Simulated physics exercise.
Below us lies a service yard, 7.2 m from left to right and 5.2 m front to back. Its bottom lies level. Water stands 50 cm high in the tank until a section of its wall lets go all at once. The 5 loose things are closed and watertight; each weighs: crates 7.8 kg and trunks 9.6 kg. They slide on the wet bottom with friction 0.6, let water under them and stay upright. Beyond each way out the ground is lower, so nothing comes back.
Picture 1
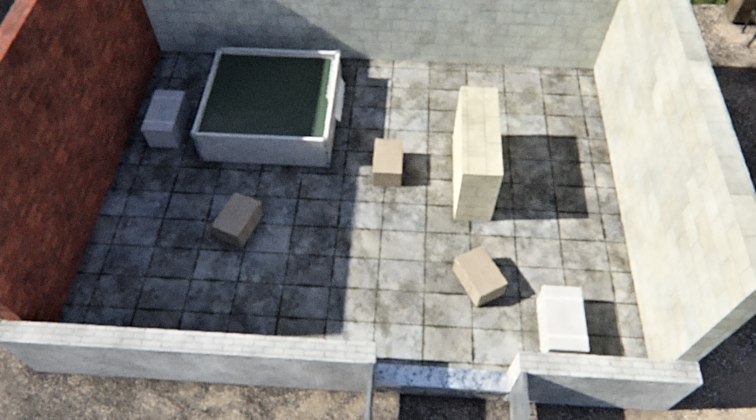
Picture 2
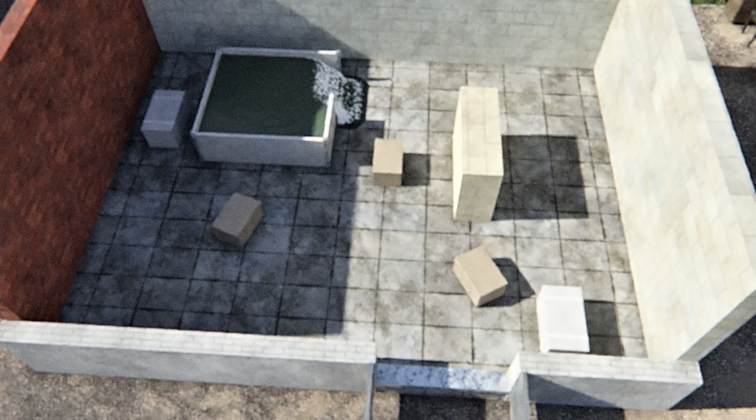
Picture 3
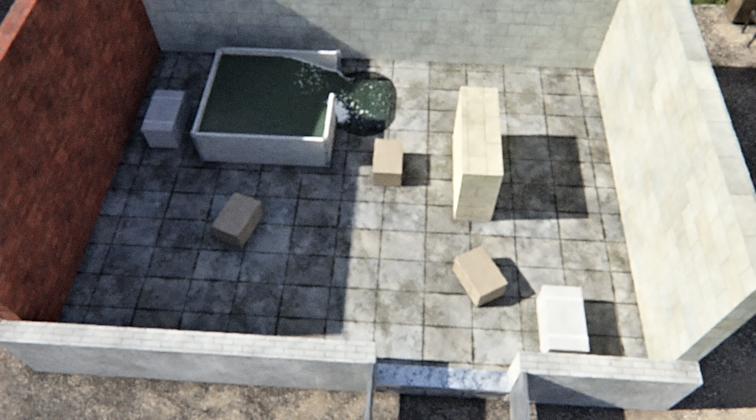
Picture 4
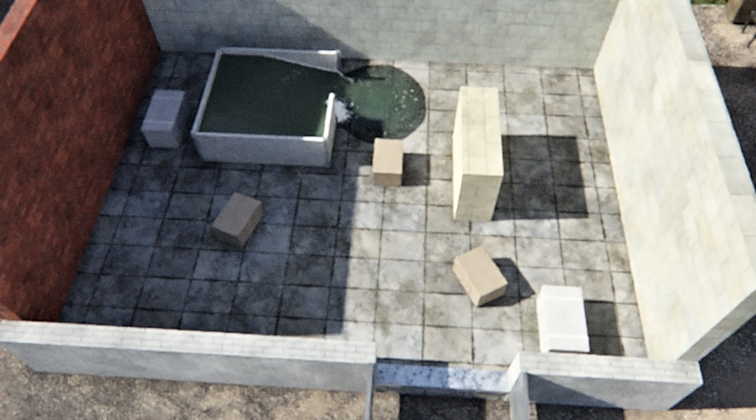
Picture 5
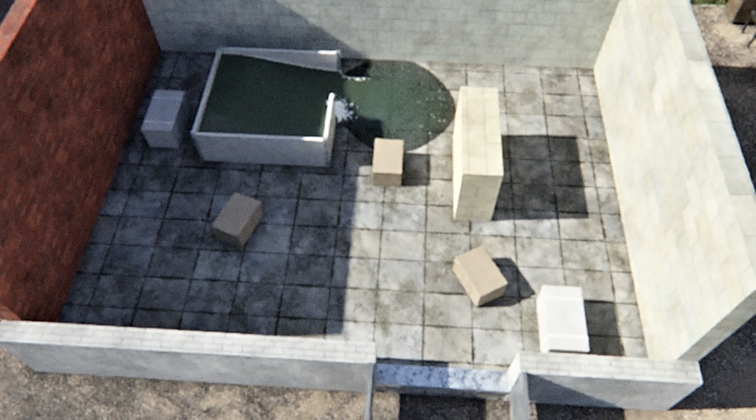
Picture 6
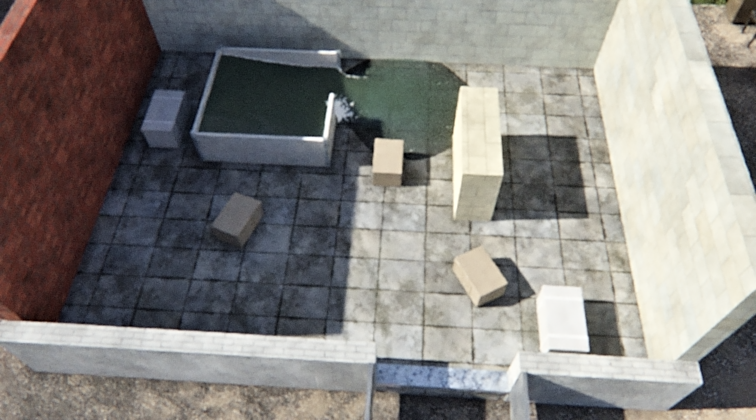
A walled service yard with a grey paved floor is seen from high above by a still camera. A white-rimmed tank of dark green water stands at the upper left beside a pale grey box, with three tan boxes scattered about, a tall cream block right of centre and a white box at lower right. Water bursts from the tank's right side, foaming, then spreads rightward across the paving to the cream block, while the boxes stay put.
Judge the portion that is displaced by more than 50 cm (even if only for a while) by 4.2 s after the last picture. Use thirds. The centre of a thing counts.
Share: Not even a third.
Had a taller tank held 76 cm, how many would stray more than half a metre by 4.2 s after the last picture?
Then 2.
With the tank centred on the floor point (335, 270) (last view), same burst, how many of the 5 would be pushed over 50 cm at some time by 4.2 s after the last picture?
In that case 2 of them.
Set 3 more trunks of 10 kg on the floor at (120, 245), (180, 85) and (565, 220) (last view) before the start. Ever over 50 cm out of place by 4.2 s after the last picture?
In that order: Under, short of it, over.
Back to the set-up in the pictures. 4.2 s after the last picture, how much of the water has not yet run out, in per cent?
Some 100 per cent remains.
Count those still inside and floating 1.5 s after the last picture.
At that moment 0.
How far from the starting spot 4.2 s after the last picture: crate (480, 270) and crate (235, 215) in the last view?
In that order: 20 cm, 0 cm.
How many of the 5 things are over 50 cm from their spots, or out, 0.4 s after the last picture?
By then 0.
Then, 0.4 s after the last picture 0 of 5 are over 50 cm from their spots; 0 afloat.
Then, 1.5 s after the last picture 0 of 5 are over 50 cm from their spots; 0 afloat.
Then, 2.8 s after the last picture 0 of 5 are over 50 cm from their spots; 0 afloat.
Then, 4.2 s after the last picture 0 of 5 are over 50 cm from their spots, and 0 have been at some point; 1 afloat.
